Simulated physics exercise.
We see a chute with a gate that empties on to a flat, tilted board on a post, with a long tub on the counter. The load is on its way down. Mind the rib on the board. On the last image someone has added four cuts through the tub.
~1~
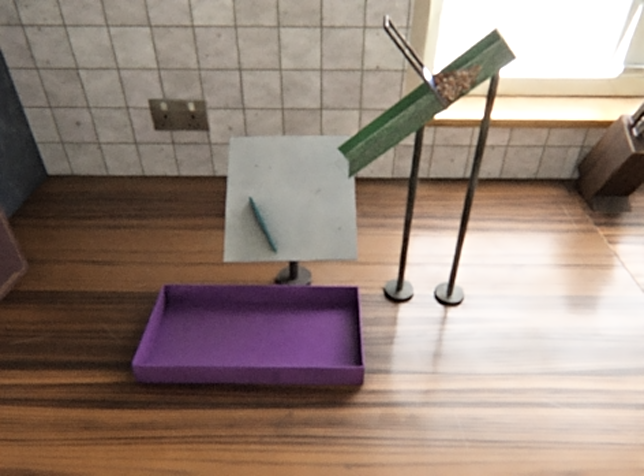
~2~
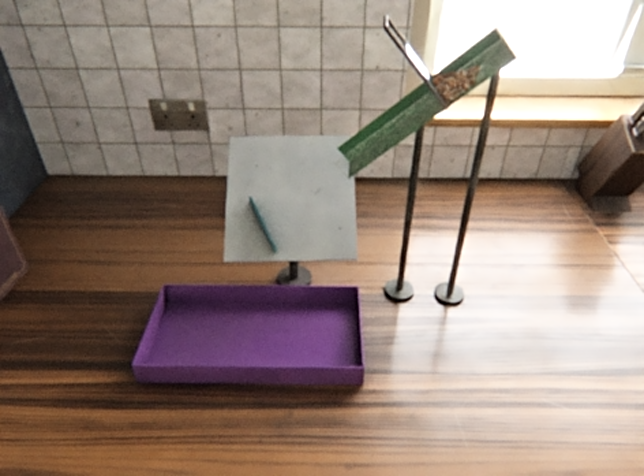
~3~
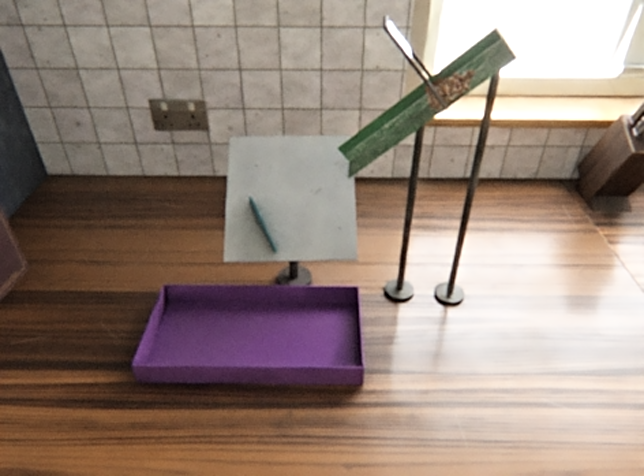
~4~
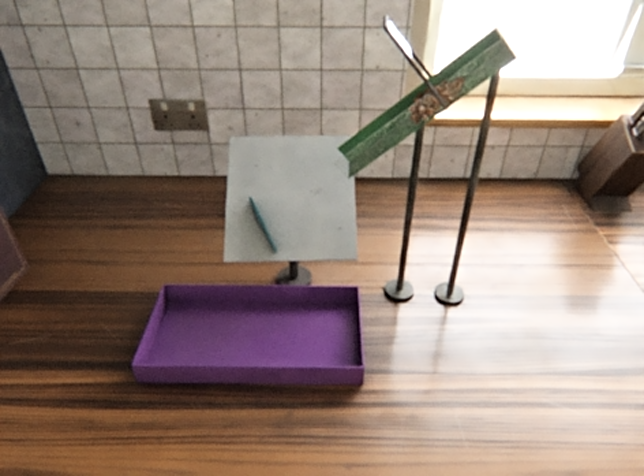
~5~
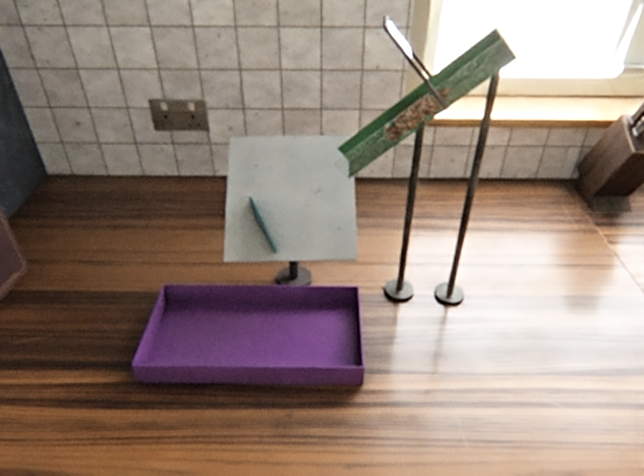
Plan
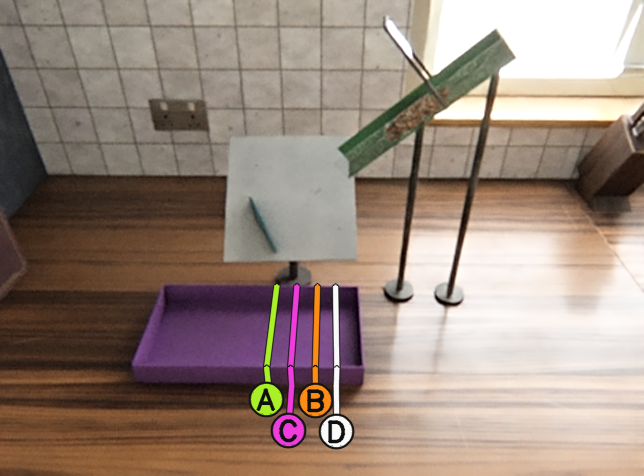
In the video, a clump of small brown pieces slides down a sloping green chute, passing under a raised gate toward the lower left, while the tilted grey board with its dark rib and the empty purple tub stay still.
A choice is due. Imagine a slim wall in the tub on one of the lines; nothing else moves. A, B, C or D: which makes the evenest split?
Line C.
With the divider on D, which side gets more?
Left.
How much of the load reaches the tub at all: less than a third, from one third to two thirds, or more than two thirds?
About that: More than two thirds.
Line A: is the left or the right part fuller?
Right.
On the marked copy, line A crosses the front rim at (266, 366); line B crosses the front rim at (315, 367); line C crosses the front rim at (290, 366); line D crosses the front rim at (336, 367).
If A is chosen, of what is caught, a small part on the left of the divider, most on the right.
If B is chosen, of what is caught, nearly all on the left of the divider, a small part on the right.
If C is chosen, of what is caught, about a third on the left of the divider, about two thirds on the right.
If D is chosen, of what is caught, nearly all on the left of the divider, a stray few on the right.
